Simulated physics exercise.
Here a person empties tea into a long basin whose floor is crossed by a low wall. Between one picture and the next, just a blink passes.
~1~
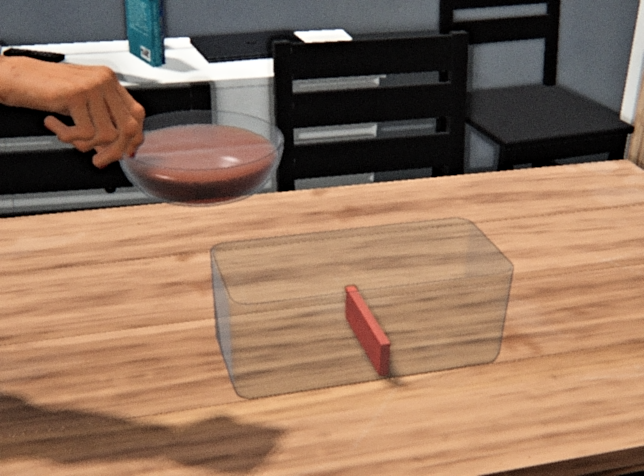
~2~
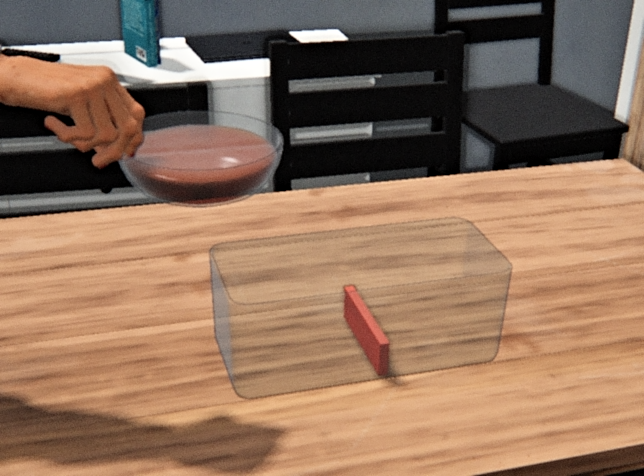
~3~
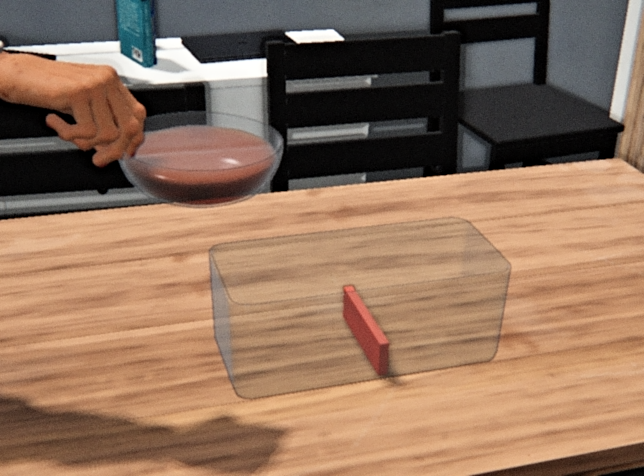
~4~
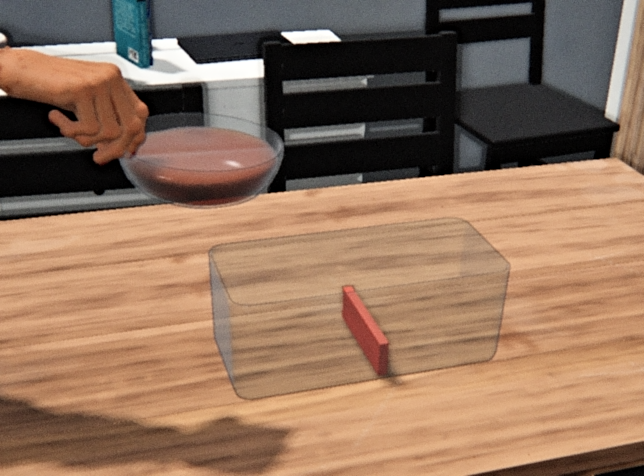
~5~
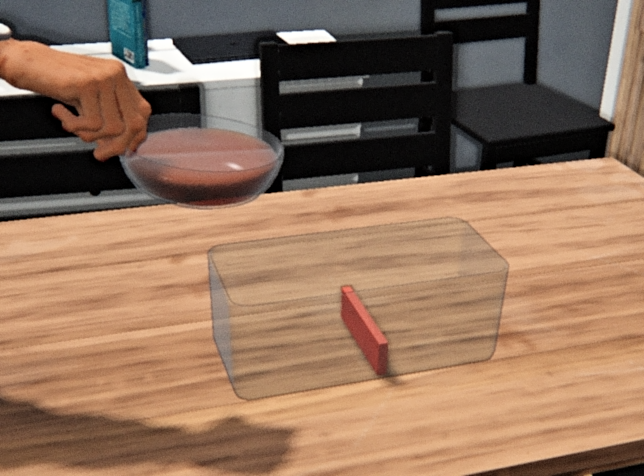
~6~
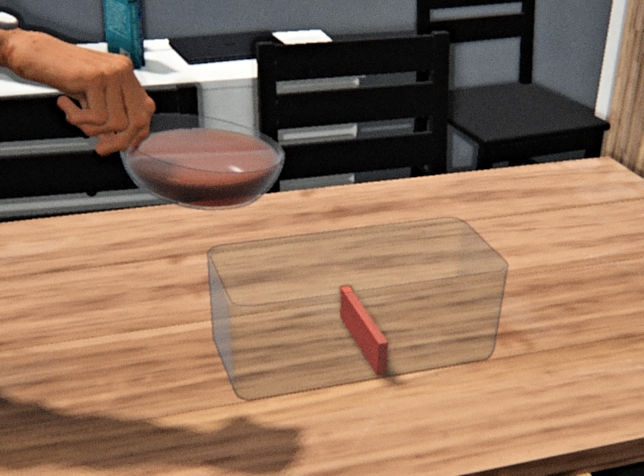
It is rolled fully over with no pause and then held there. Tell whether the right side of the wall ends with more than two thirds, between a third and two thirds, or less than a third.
Stops short of a third.
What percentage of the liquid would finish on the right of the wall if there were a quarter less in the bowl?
About 5 percent.
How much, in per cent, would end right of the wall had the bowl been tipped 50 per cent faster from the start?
Roughly 10 in a hundred.
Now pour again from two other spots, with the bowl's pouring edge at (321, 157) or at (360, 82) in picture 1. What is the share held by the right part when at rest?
It comes to 40 % the first time and 80 % the second.
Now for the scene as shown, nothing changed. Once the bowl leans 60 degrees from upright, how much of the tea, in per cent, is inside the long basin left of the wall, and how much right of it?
Roughly 30 per cent on the left, roughly 0 per cent on the right.
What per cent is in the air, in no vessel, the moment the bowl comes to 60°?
Near 35 parts in a hundred.
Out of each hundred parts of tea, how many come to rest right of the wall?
Roughly 5 per cent.
A moment on, the bowl is tipped part way and 35 per cent is still to pour, 28 is left of the wall and 0 right of it.
Next, the bowl is tipped on its side and 1 per cent is still to pour, 92 is left of the wall and 2 right of it.
Then the bowl is tipped right over and 0 per cent is still to pour, 97 is left of the wall and 3 right of it.
Later the bowl is tipped right over and 0 per cent is still to pour, 97 is left of the wall and 3 right of it.
In the end 97 per cent lies left of the wall, 3 right of it and 0 outside.
